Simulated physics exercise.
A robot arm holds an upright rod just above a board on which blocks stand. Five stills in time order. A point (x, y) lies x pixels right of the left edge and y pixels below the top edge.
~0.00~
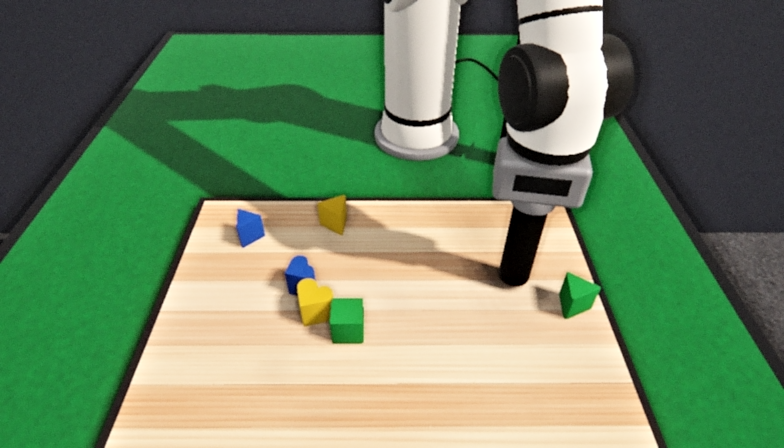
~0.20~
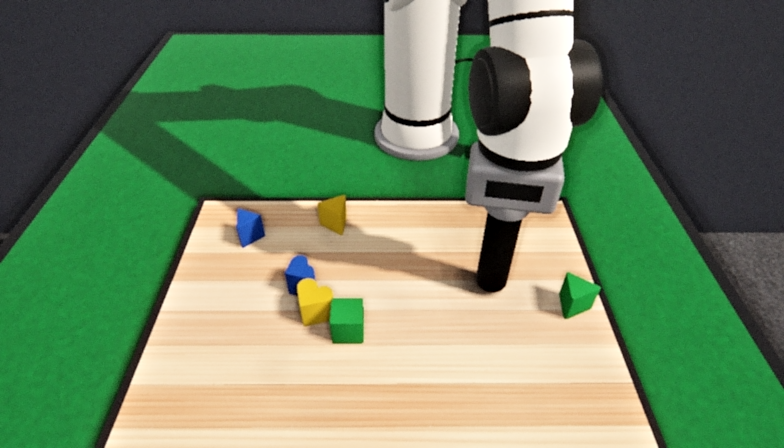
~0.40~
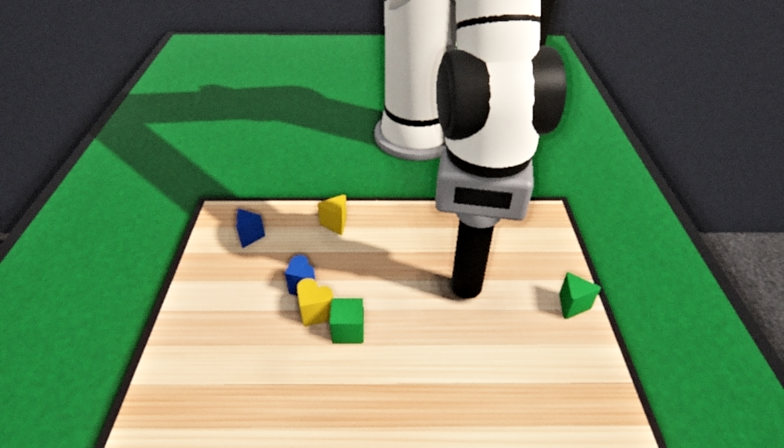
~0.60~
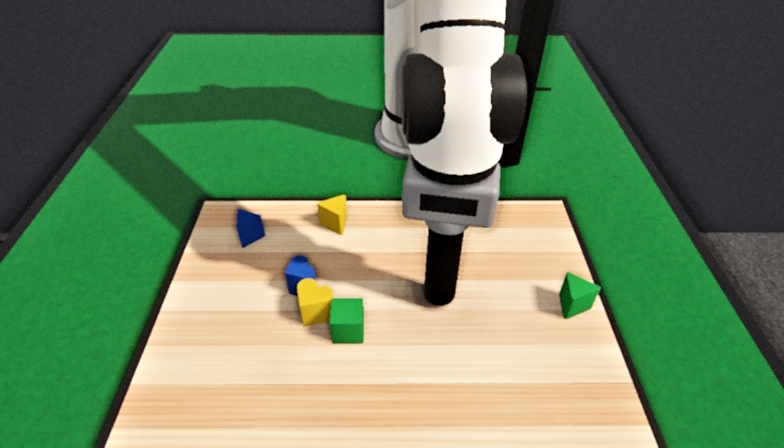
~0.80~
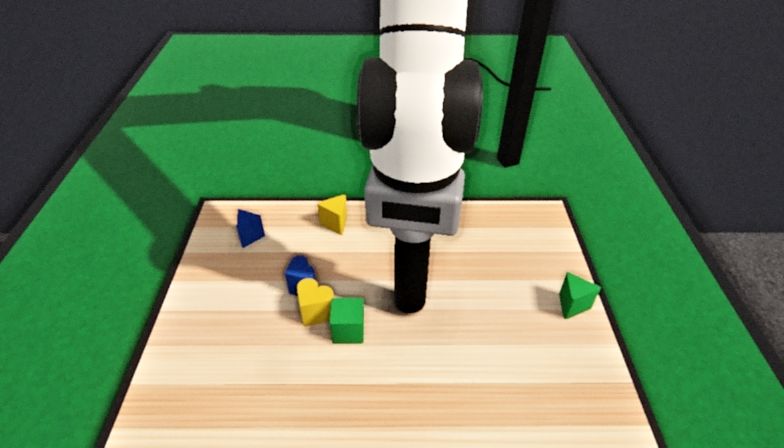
The robot arm moves its black rod left across the board toward the still green cube.
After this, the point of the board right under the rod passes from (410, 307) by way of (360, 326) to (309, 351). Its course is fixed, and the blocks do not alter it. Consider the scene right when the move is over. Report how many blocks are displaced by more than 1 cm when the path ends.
That's one.
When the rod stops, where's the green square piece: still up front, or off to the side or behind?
Once the path is finished, the green square piece still sits ahead of the rod.
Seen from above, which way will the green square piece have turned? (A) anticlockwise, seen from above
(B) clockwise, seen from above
Choice A: Anticlockwise, seen from above.
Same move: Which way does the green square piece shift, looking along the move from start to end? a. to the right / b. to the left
I choose b.
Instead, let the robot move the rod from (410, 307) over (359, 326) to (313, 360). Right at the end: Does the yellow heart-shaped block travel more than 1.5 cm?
Final answer: No.
The first path, step by step. One third of the way, rod at (376, 314); green square piece at (343, 312).
Two thirds of the way, rod at (342, 329); green square piece at (311, 331), turned 30° anticlockwise.
At the end, rod at (308, 346); yellow heart-shaped block not moved; green square piece at (278, 354), turned 50° anticlockwise.
